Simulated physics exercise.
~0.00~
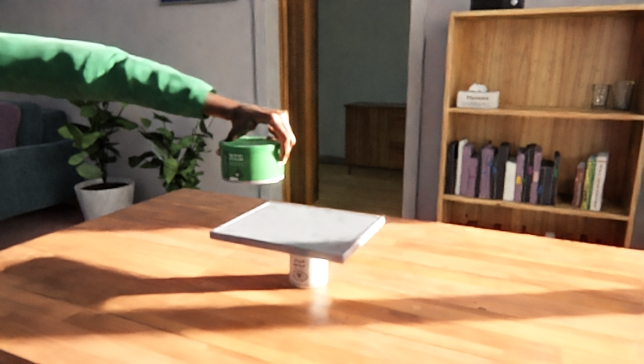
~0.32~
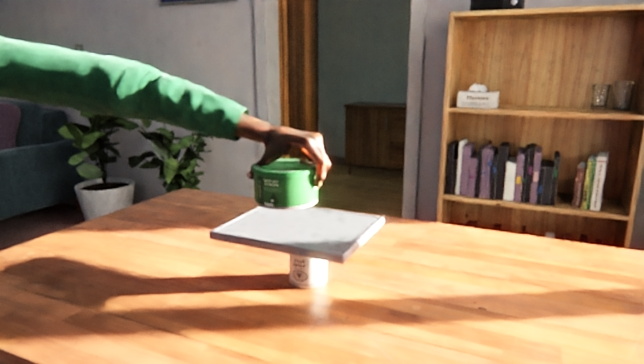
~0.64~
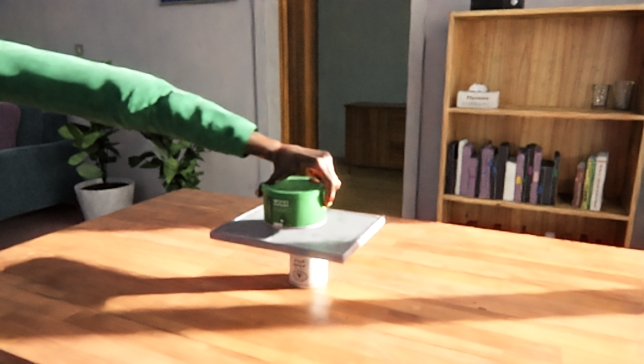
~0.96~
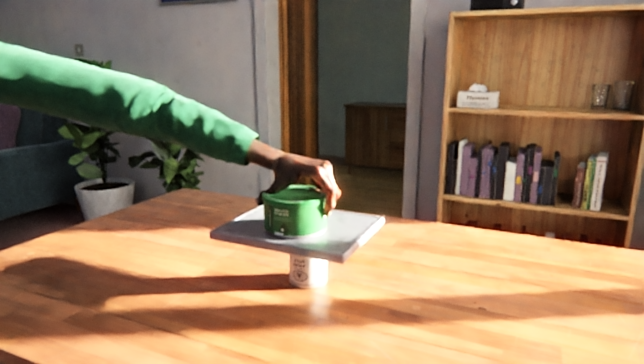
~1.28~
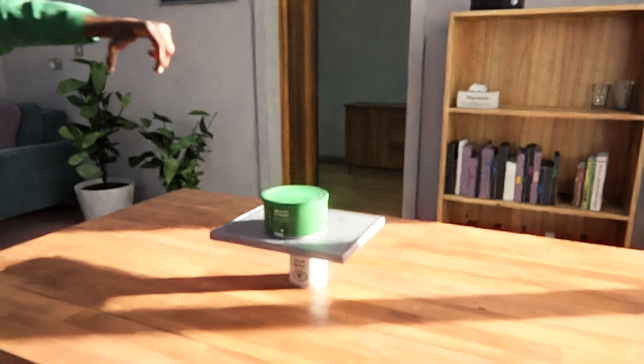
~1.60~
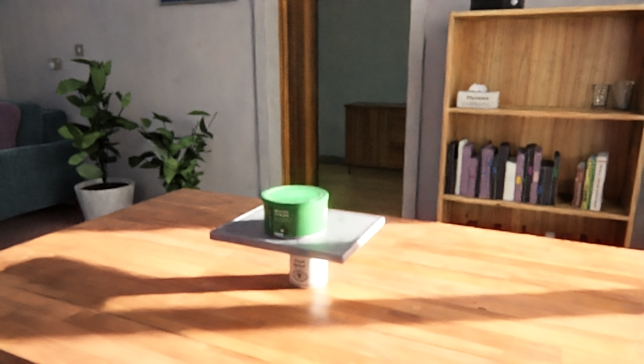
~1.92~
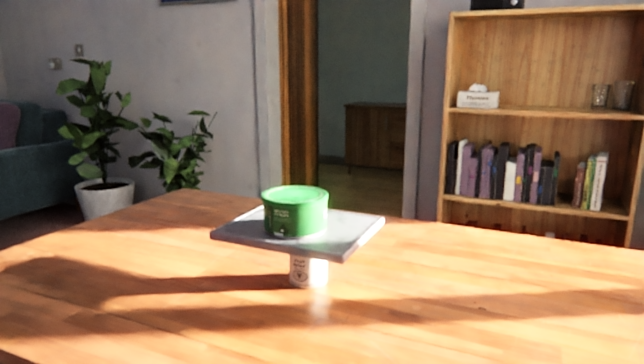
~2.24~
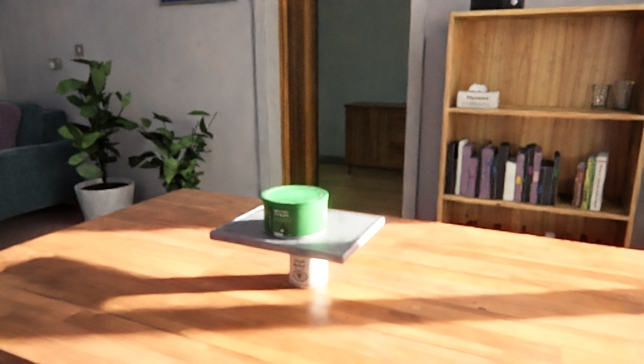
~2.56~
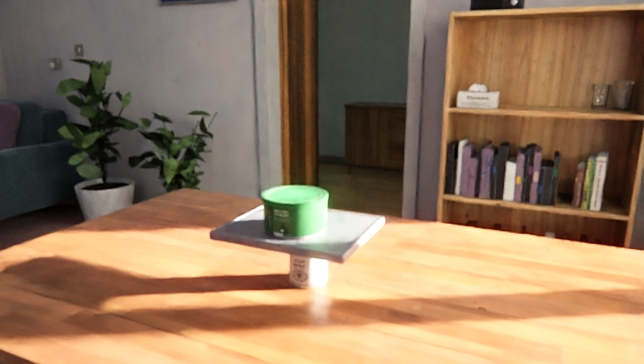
A green-sleeved arm lowering a green tub onto a grey lid balanced on a white tin, then withdrawing as the stack holds.
